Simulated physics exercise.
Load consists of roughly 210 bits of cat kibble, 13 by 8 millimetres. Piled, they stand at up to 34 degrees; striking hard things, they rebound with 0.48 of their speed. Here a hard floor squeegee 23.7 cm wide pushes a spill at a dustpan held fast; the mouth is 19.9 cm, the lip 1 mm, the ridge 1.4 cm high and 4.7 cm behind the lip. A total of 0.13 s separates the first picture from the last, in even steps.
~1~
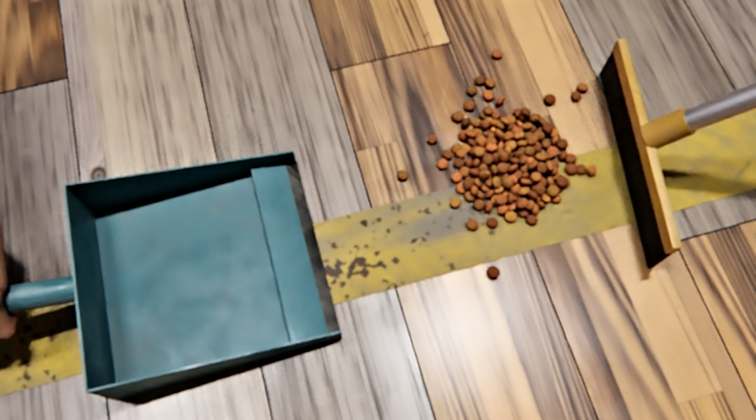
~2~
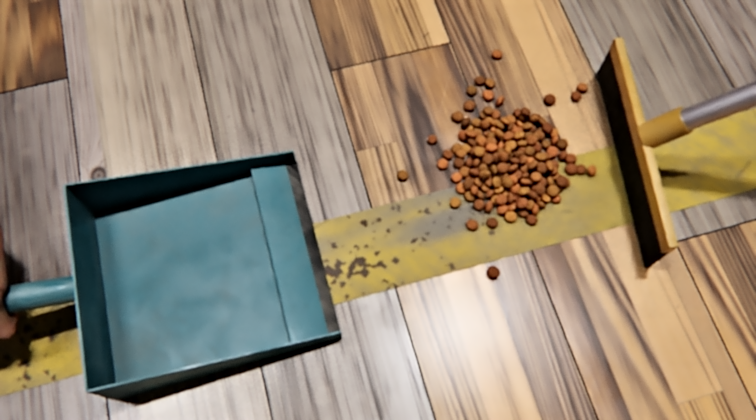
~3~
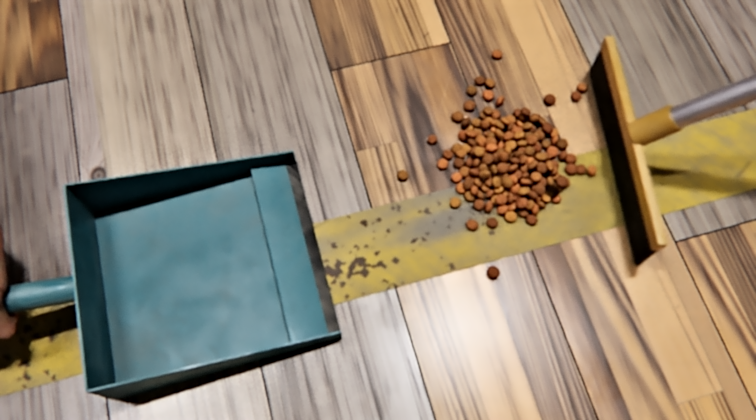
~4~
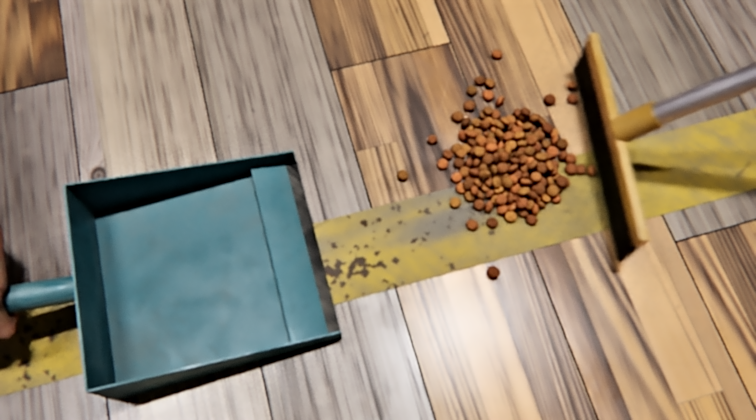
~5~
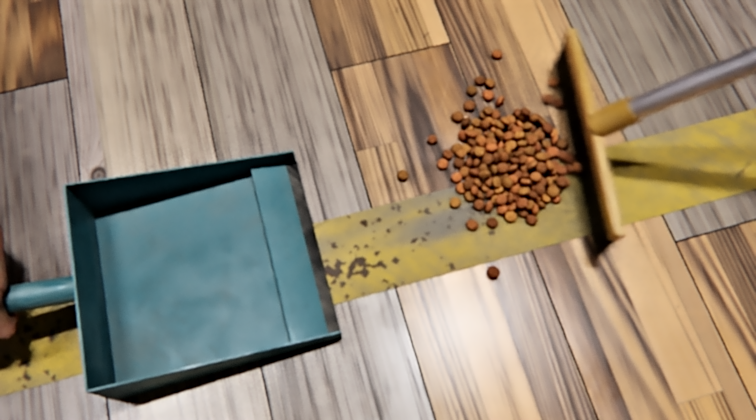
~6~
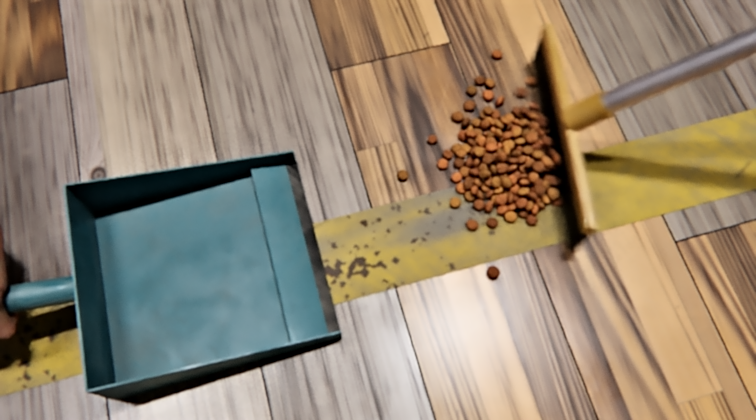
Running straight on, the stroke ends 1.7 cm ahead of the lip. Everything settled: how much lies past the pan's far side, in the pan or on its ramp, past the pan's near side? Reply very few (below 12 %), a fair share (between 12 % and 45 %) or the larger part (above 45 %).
Far side - the larger part; pan - a fair share; near side - very few.
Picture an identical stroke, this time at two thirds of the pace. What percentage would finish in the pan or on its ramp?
Then roughly 5 per cent.
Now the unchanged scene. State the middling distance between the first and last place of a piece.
Roughly 30 centimetres.
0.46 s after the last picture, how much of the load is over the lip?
Over the lip by then: Approx. 20 %.
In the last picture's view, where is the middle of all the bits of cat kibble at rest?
Once everything settles, the centre is around (263, 121).
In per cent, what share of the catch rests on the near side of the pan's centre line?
Around 10 percent.
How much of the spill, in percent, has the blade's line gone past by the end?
Estimate: Near 10 %.
Then, 0.14 s after the last picture, middle of the blade 15 cm from the lip; 0 % over the lip, far side 35 %, near side 0 %.
Then, 0.23 s after the last picture, middle of the blade 7 cm from the lip; 0 % over the lip, far side 55 %, near side 0 %.
Then, 0.46 s after the last picture, middle of the blade 4 cm from the lip; 20 % over the lip, far side 60 %, near side 0 %.
In the end, far side 60 %, pan 20 %, near side 0 %, in front of the lip or behind the blade 20 %.
